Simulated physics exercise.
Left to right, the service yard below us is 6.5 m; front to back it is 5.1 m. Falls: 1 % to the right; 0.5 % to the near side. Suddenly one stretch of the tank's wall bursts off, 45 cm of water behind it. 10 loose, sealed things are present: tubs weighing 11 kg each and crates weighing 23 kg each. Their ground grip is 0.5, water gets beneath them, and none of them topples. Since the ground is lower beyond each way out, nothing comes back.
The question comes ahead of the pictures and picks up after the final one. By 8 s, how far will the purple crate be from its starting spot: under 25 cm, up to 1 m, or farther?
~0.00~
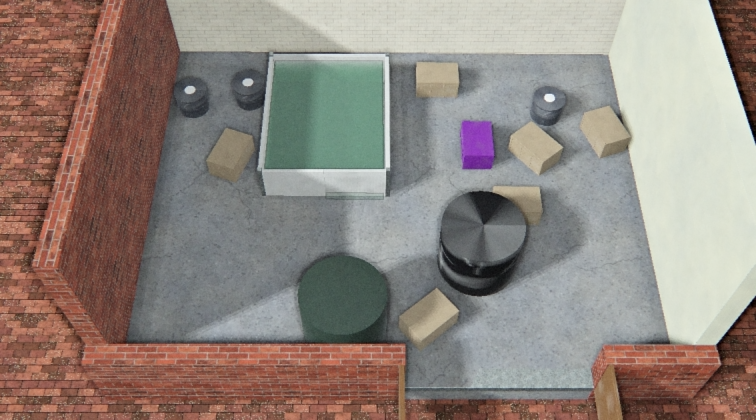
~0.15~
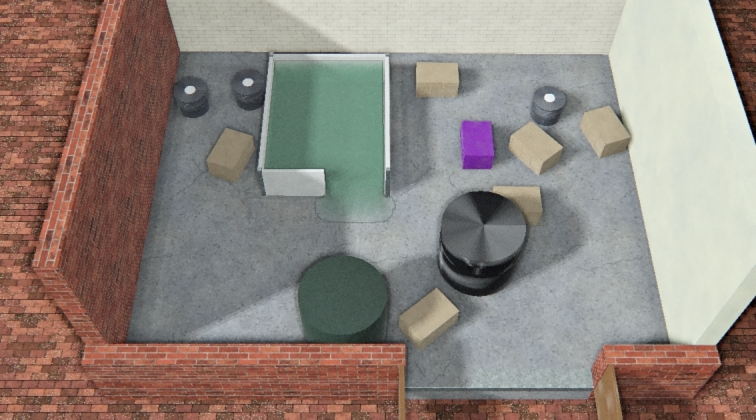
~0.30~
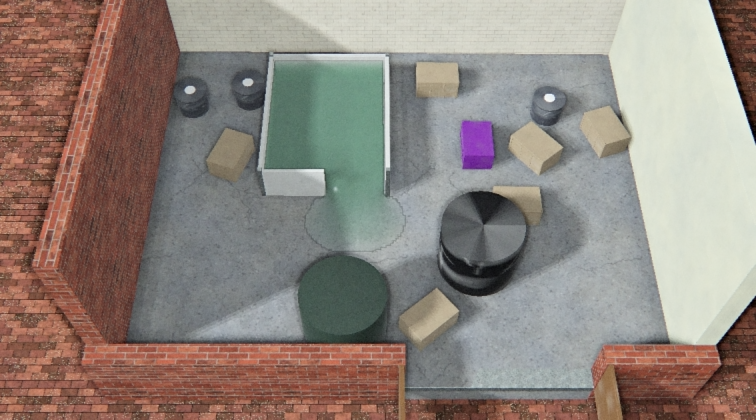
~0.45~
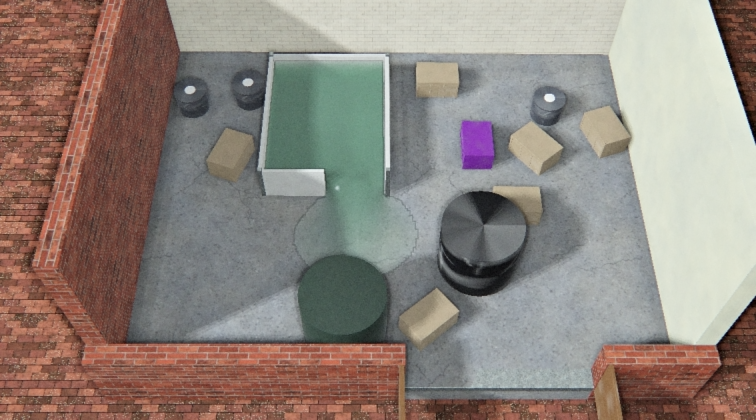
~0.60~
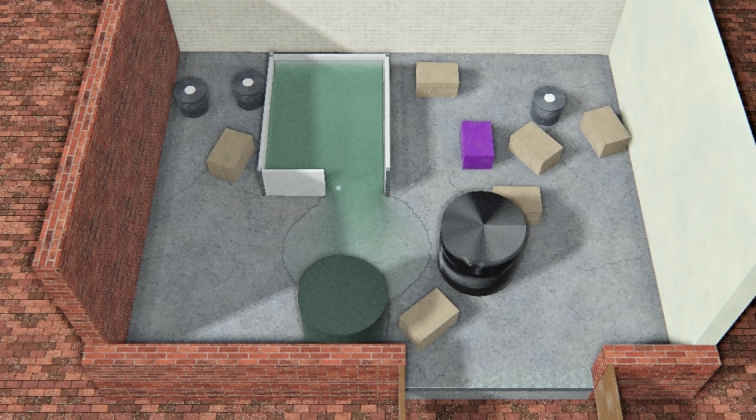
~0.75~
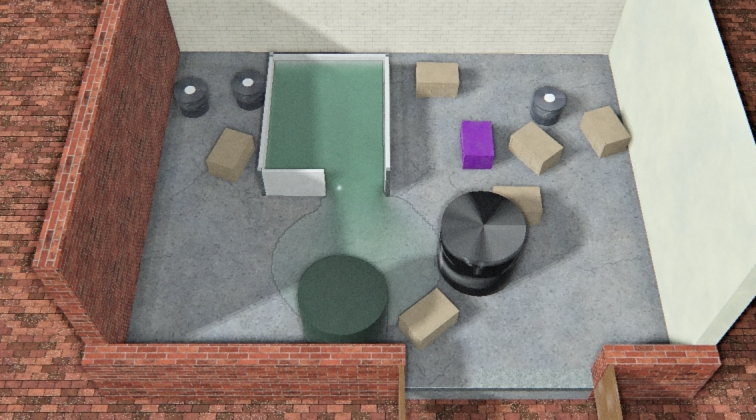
It comes to rest near its start.
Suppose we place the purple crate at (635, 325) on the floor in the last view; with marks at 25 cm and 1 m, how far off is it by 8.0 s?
Well, it rests almost unmoved.
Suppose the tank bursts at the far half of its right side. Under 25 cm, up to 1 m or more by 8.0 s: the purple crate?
The purple crate drifts a bit.
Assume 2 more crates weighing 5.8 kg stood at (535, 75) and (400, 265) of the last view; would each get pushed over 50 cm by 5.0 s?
Lab note - in order: Below threshold / above threshold.
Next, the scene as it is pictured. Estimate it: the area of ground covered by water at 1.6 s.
Near 9.0 m2 in all.
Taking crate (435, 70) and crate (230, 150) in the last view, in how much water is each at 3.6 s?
Depths: Near 0 cm, then near 0 cm.
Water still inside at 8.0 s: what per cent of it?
Some 68 per cent remains.
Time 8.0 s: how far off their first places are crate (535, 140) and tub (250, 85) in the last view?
0 cm and 0 cm, respectively.
After 1.6 s the purple crate is near (478, 138), 0.0 m from its start, aground; 0 of 10 are out; 0 afloat.
After 3.6 s the purple crate is near (478, 138), 0.0 m from its start, aground; 1 of 10 are out; 0 afloat.
After 5.6 s the purple crate is near (478, 138), 0.0 m from its start, aground; 1 of 10 are out; 0 afloat.
After 8.0 s the purple crate is near (478, 138), 0.0 m from its start, aground; 1 of 10 are out; 0 afloat.
